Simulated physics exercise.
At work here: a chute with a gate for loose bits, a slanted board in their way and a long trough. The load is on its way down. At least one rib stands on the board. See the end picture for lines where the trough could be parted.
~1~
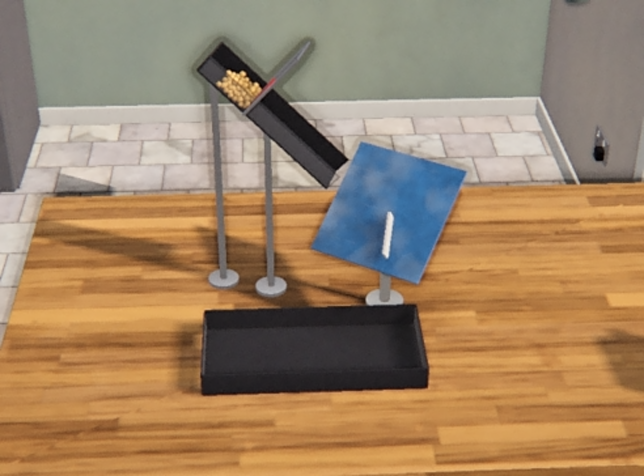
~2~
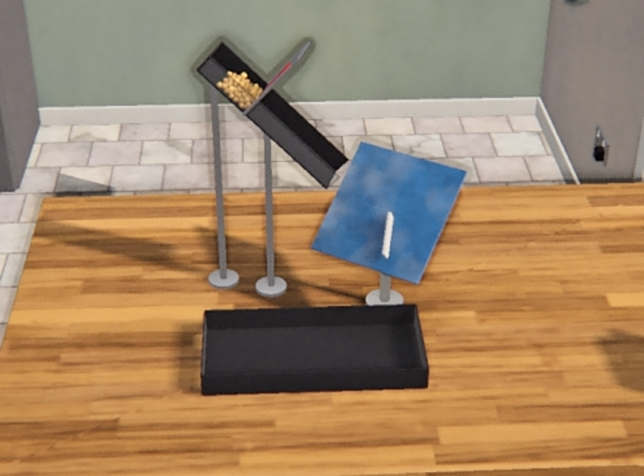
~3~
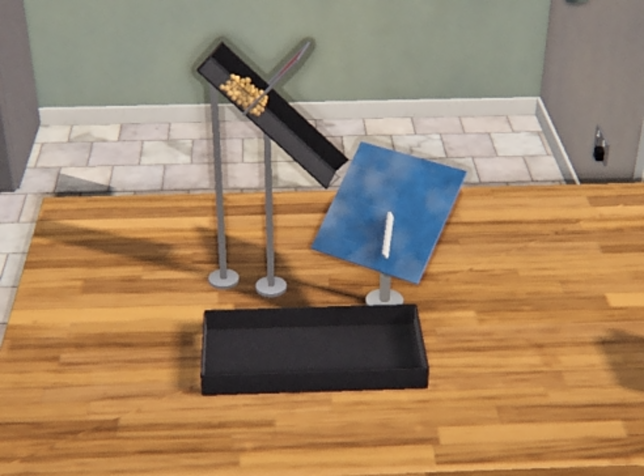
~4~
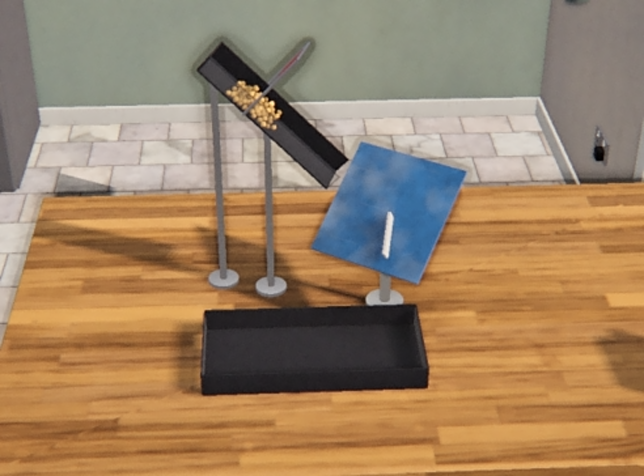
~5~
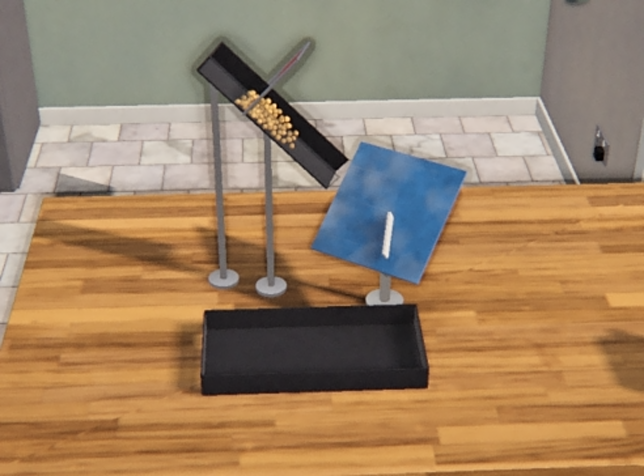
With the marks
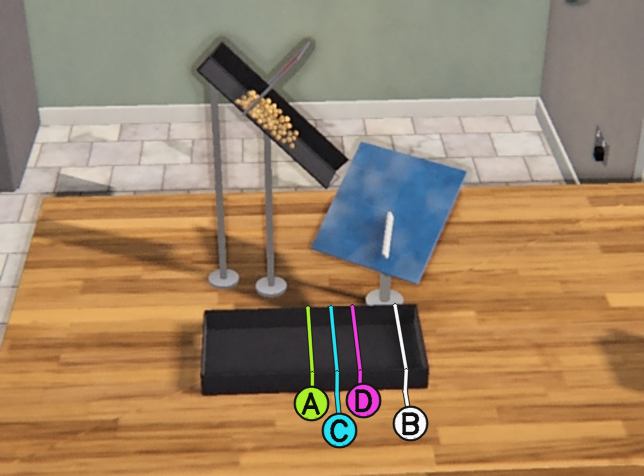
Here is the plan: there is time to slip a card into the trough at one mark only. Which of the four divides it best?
D is best.
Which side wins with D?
More lands on the right.
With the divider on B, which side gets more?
Left.
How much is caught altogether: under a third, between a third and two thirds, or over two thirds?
Over two thirds.
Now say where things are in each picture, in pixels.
Load behind the gate (243, 88), dried chickpeas; lip of the chute (331, 180), sloping fairly steeply, in the first frame.
Middle of the board (389, 212), tilted fairly steeply; middle of its low edge (362, 265); of its high edge (413, 156), in the second frame.
Front corners of the trough (201, 376) and (429, 368), empty; front of the load (262, 109), in the third frame.
Middle of the load (254, 106); its front (274, 127), roughly a quarter of the way to the lip; rib from (389, 212) to (384, 254), in the fourth frame.
Middle of the load (264, 115); its front (292, 146), roughly half of the way to the lip, in the fifth frame.
On the marked copy, line A crosses the front rim at (312, 372); line B crosses the front rim at (406, 369); line C crosses the front rim at (337, 371); line D crosses the front rim at (360, 371).
With A, of what is caught, just a few on the left of the divider, almost all on the right.
With B, of what is caught, every piece on the left of the divider, not one piece on the right.
With C, of what is caught, about a tenth on the left of the divider, almost all on the right.
With D, of what is caught, roughly a third on the left of the divider, roughly two thirds on the right.
